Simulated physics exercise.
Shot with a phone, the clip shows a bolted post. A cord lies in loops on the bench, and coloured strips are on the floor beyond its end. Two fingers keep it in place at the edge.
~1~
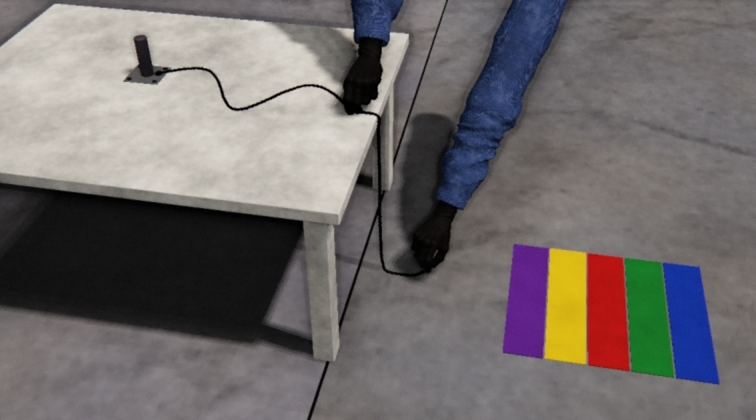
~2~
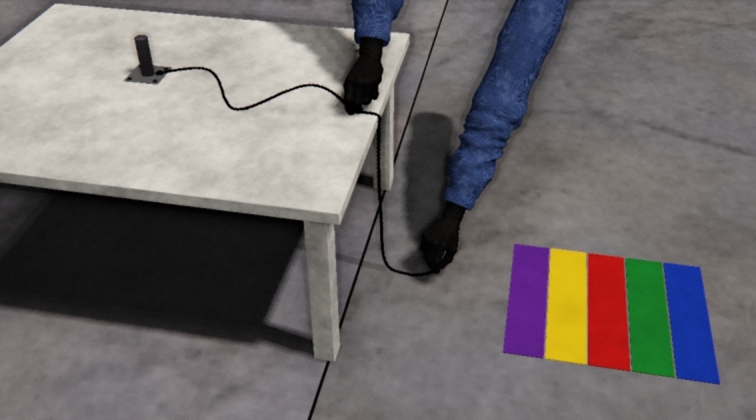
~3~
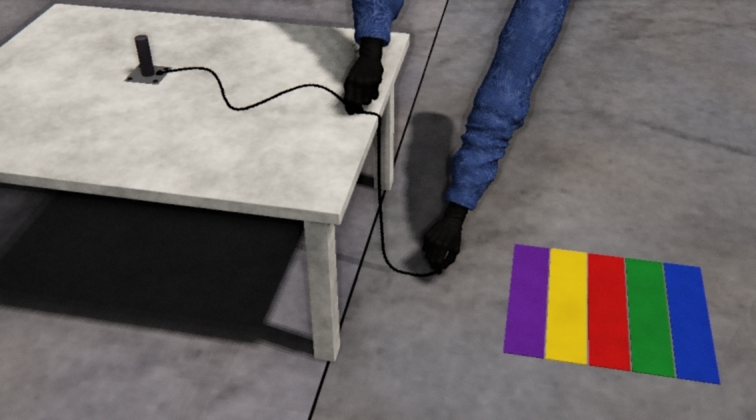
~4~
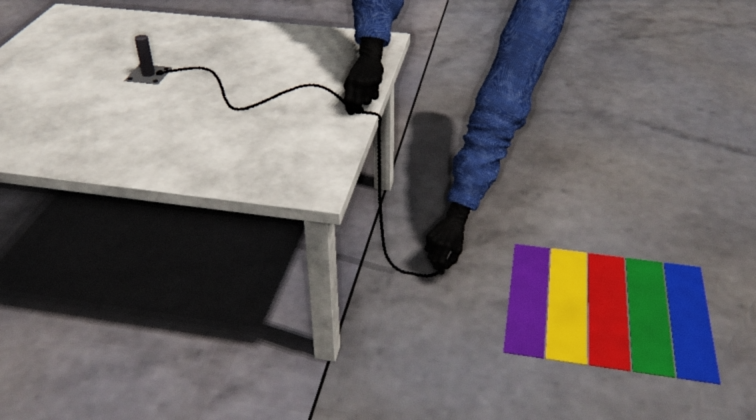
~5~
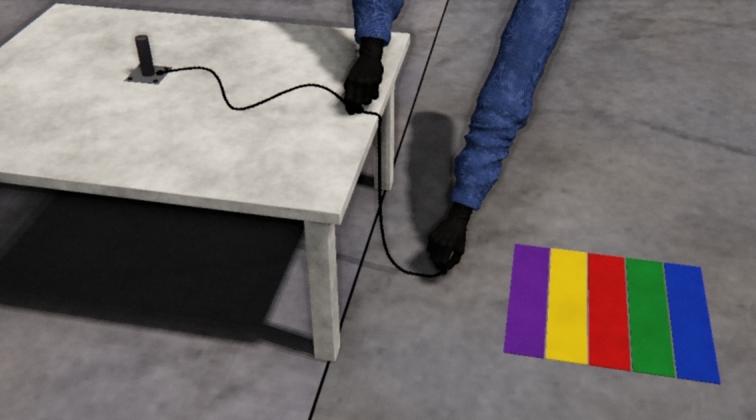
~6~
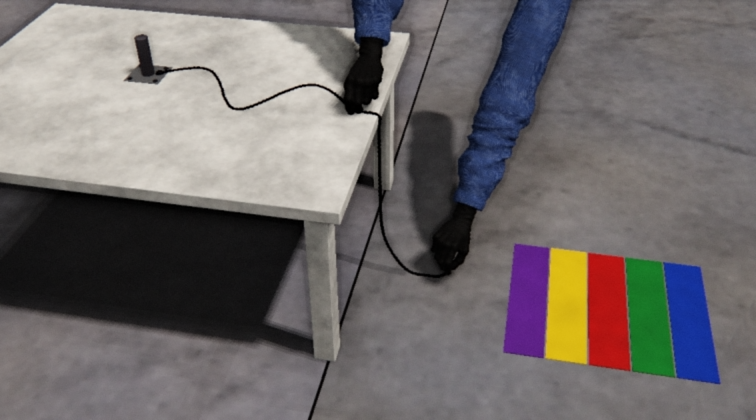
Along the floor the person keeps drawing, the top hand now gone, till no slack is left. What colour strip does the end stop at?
Green.
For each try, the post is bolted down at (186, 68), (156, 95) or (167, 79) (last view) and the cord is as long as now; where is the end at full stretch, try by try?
In order, the pixels are (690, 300), (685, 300) and (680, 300).
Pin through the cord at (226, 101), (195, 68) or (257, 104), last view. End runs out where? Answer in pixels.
They end up at (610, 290), (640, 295) and (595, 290).
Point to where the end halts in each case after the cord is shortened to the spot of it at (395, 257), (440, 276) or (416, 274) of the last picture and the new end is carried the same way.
Roughly (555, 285), (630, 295), (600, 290).
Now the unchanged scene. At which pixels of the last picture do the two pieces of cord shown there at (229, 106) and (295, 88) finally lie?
The first ends at (280, 93) and the second at (355, 105).
Soon after, end near (582, 287); over yellow.
Then, end near (625, 292); over red.
At full stretch, end near (652, 296); over green. It gets as far as the green strip.
